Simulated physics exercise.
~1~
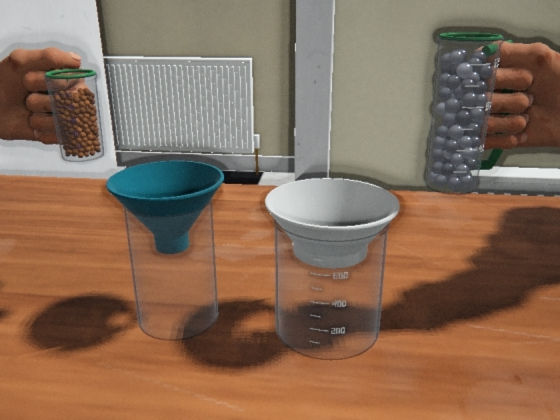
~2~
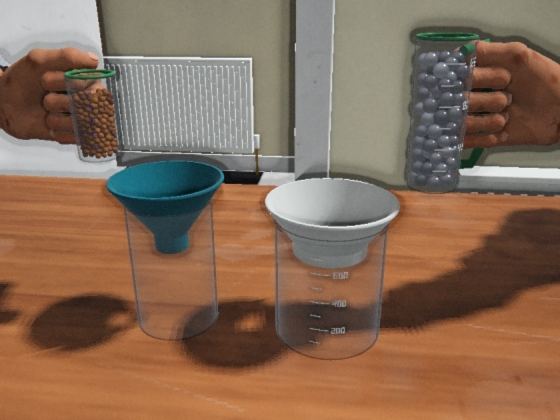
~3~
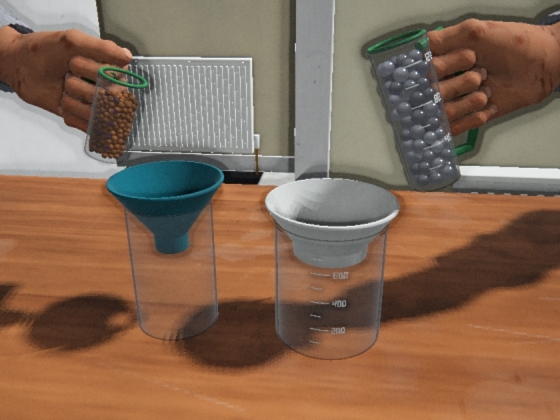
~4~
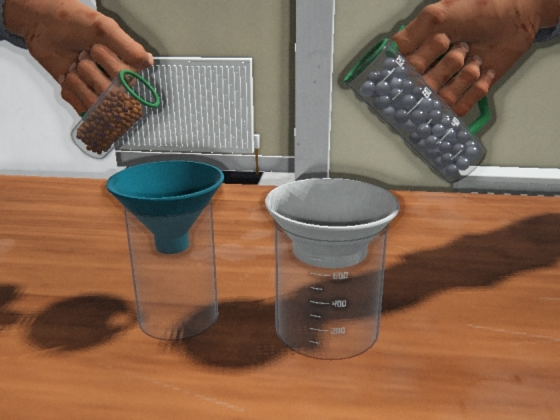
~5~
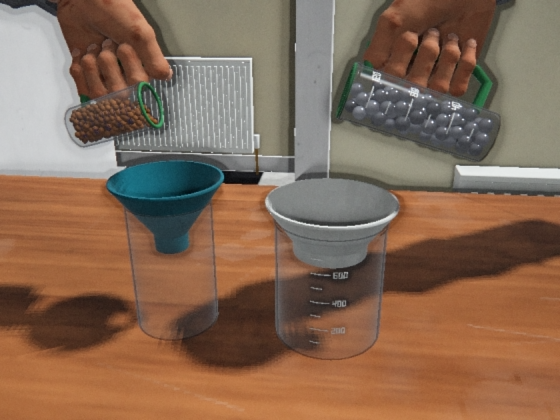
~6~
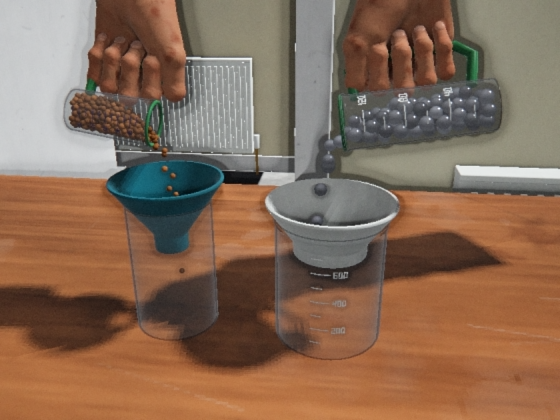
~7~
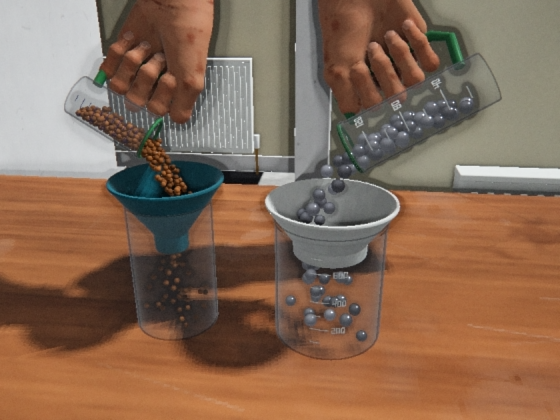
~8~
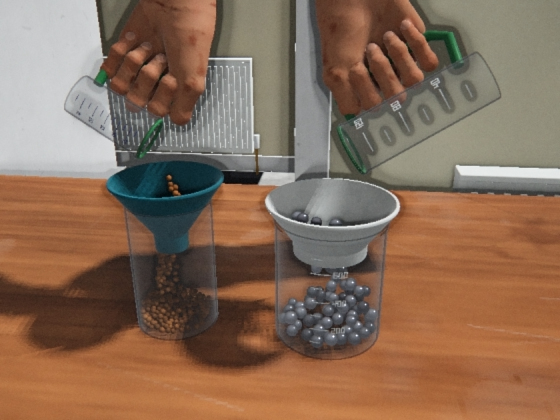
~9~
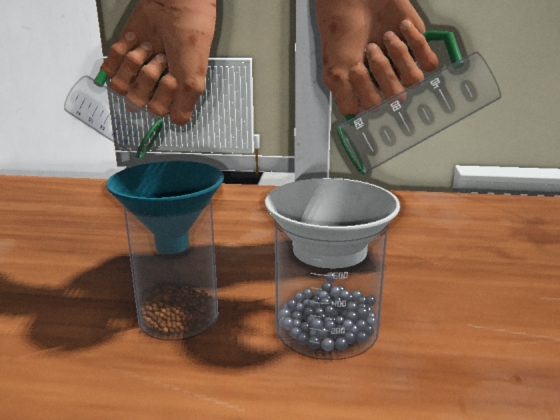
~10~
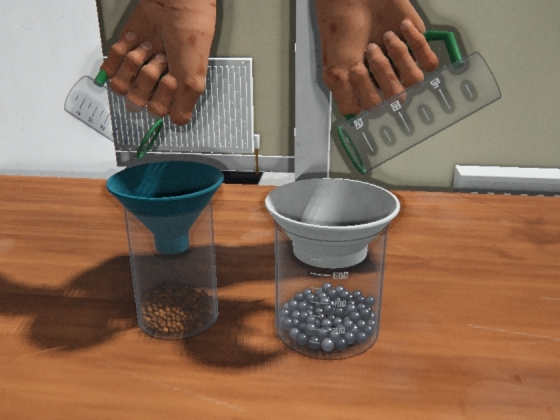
Two hands tipped clear cups over funnels set in jars, pouring small brown balls into the teal funnel on the left and bigger gray balls into the pale one on the right, and both loads ran through completely, settling in the jars below.
